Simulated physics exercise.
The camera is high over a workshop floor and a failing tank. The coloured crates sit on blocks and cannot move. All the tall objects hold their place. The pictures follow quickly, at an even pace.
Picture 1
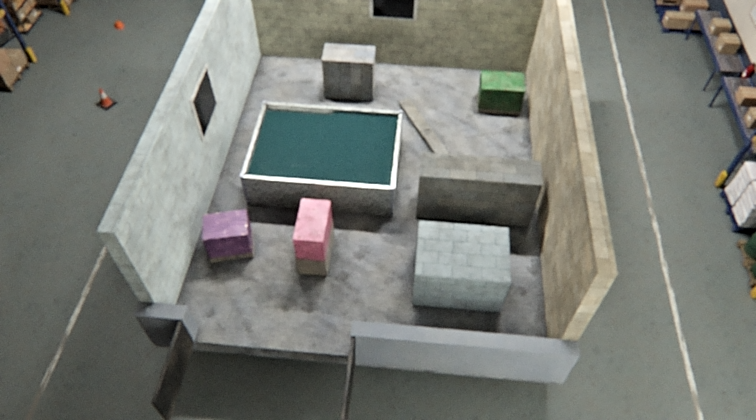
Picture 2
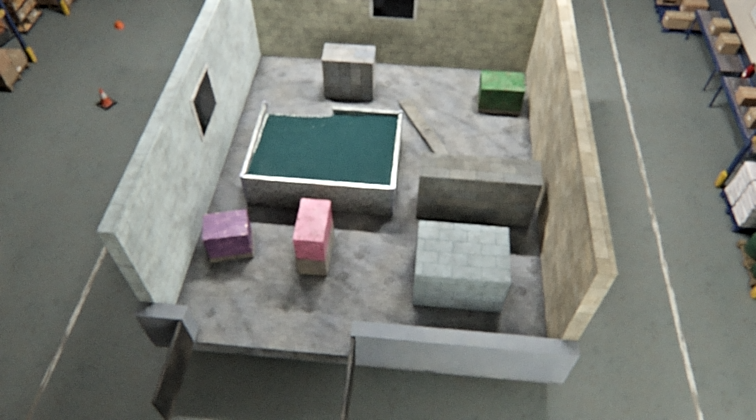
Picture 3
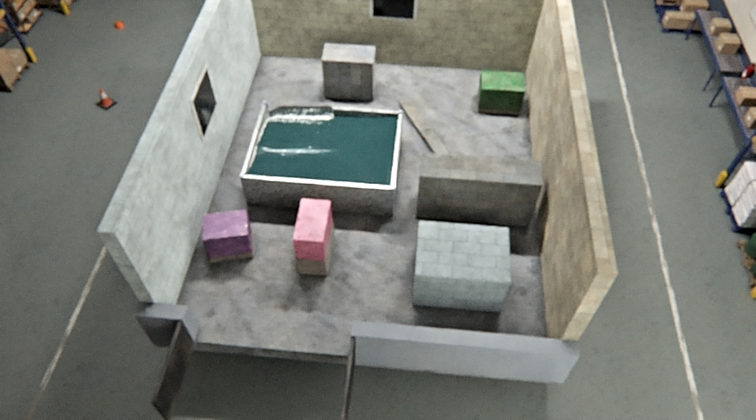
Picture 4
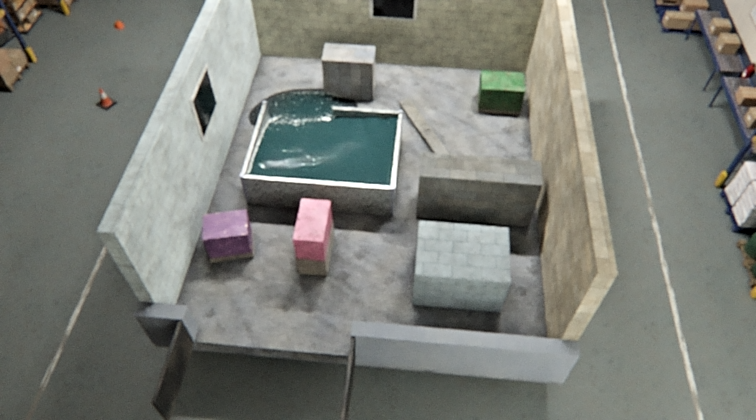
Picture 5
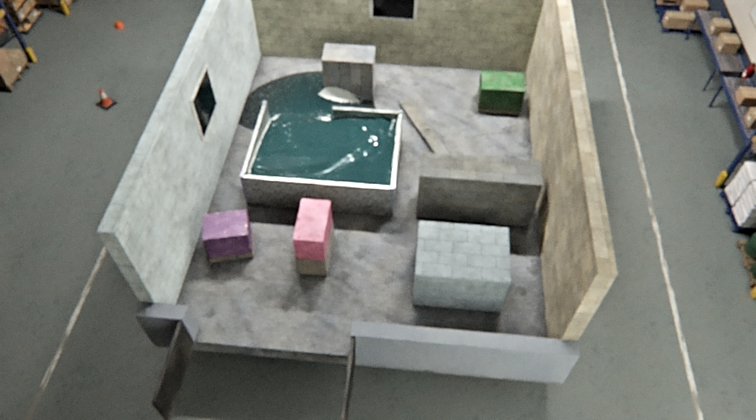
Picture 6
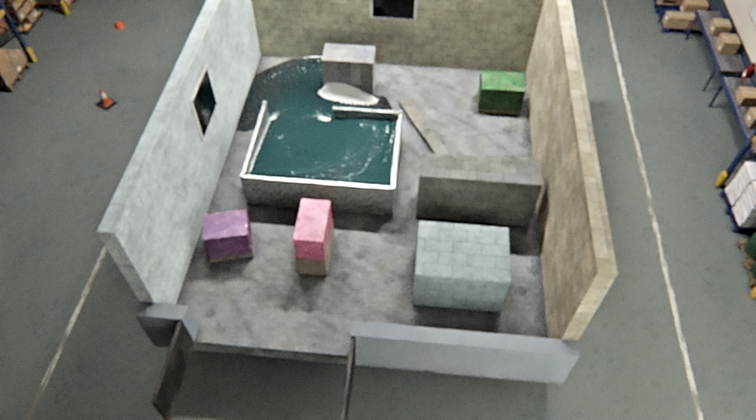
Water tank in a roofless walled room breaching on its far side, dark green water pouring out and spreading across the grey floor.
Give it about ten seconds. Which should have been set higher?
One by one: The green crate is soaked; the pink crate keeps dry; the purple crate is soaked.
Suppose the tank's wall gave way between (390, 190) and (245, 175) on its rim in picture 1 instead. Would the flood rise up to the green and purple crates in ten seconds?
My reading: The green crate is spared, the purple crate is topped.
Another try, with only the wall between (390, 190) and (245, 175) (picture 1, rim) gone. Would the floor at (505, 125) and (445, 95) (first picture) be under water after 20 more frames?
In turn: Dry, not flooded.
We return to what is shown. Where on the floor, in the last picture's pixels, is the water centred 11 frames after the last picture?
Near (319, 129).
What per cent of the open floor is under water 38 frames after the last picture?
Close to 75 %.
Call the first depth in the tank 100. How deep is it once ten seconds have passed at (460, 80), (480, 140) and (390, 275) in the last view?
About 20, 14 and 8 per cent.
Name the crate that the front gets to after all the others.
The pink one.
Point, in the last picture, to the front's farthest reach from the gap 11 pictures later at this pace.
Roughly at (481, 72).
A moment on, water covers 20 % of the floor; the green crate not reached, the pink crate not reached, the purple crate not reached.
Next, water covers 35 % of the floor; the green crate water round its plinth, the pink crate not reached, the purple crate not reached.
Then, water covers 50 % of the floor; the green crate water round its plinth, the pink crate not reached, the purple crate not reached.
Later, water covers 75 % of the floor; the green crate water round its plinth, the pink crate water round its plinth, the purple crate water round its plinth.
In the end, water covers 100 % of the floor; the green crate was topped, the pink crate stayed above the water, the purple crate was topped.
